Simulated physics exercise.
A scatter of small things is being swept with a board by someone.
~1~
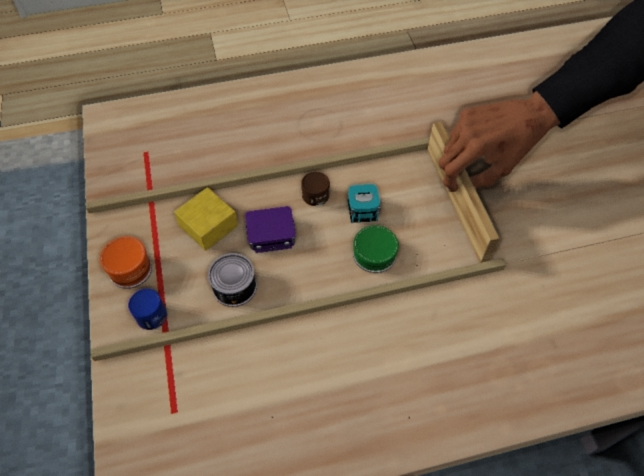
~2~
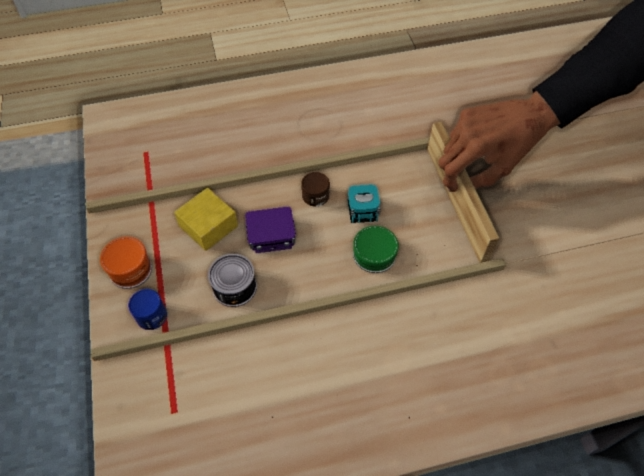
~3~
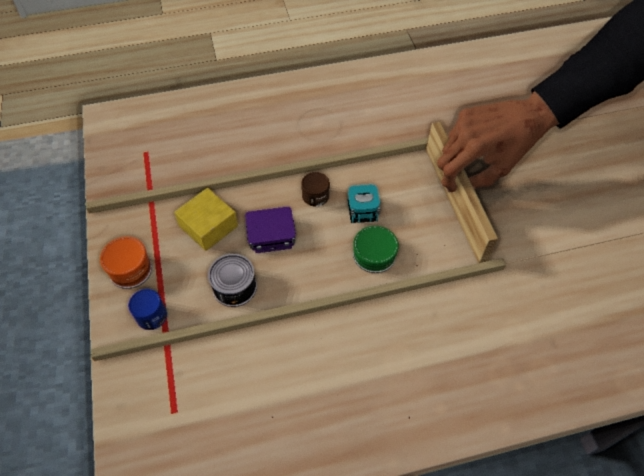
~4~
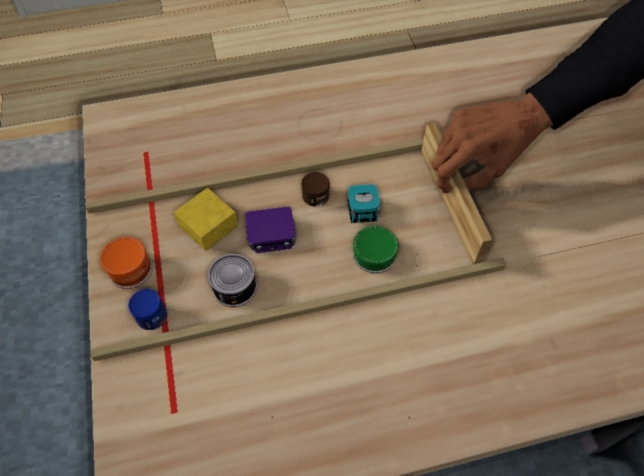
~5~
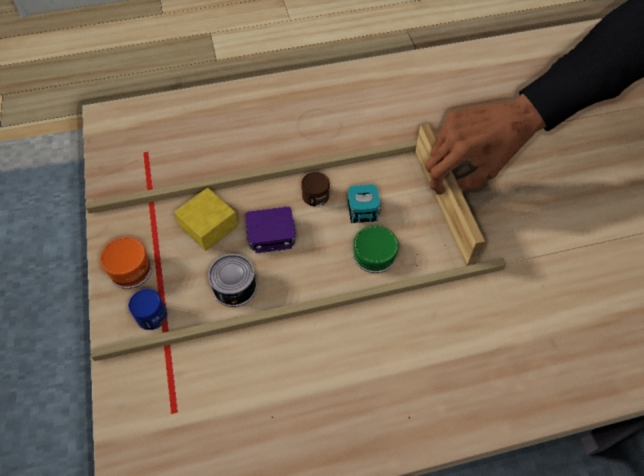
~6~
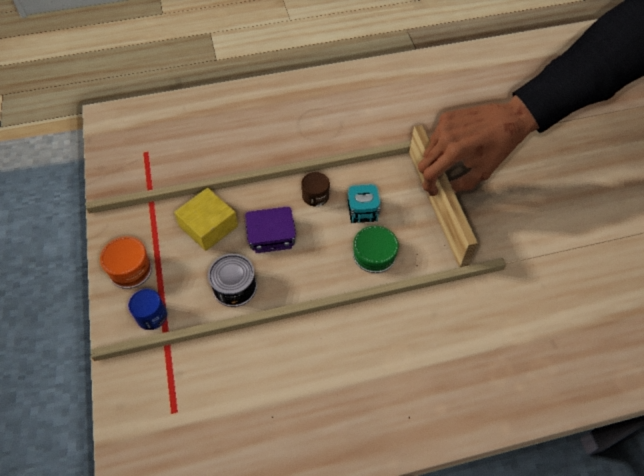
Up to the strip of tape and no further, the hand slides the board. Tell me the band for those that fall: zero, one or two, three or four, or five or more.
There will be one or two losses over the edge.
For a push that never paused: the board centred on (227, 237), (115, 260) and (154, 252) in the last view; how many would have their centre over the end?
0, 5 and 2.
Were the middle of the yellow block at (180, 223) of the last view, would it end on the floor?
Here it holds its spot.
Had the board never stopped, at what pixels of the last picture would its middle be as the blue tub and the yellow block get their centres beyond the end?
Roughly (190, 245); roughly (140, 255).
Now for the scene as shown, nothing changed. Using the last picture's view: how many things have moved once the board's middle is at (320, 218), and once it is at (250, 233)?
First 4, then 6.
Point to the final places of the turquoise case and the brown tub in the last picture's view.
Final pixels, roughly: (140, 248) for the first, (138, 224) for the other.
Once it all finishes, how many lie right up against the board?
3 touch it.
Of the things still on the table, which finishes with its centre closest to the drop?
That would be the black tin.
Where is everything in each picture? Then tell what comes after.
The first picture shows orange pot (127, 263); blue tub (148, 310); yellow block (207, 219); board (460, 190); tape (158, 264).
The second picture shows blue tub (148, 310); black tin (233, 280).
The third picture shows yellow block (207, 219); purple case (271, 230).
The fourth picture shows orange pot (127, 263); brown tub (316, 189).
The fifth picture shows blue tub (148, 310); board (447, 193).
The sixth picture shows orange pot (127, 263); blue tub (148, 310); yellow block (207, 219); board (440, 194); tape (158, 264).
A little later, none off yet; orange pot at rest near (127, 263); blue tub at rest near (148, 310); yellow block at rest near (207, 219).
When it is over, the number that fall off is one or two; down, blue tub and orange pot.
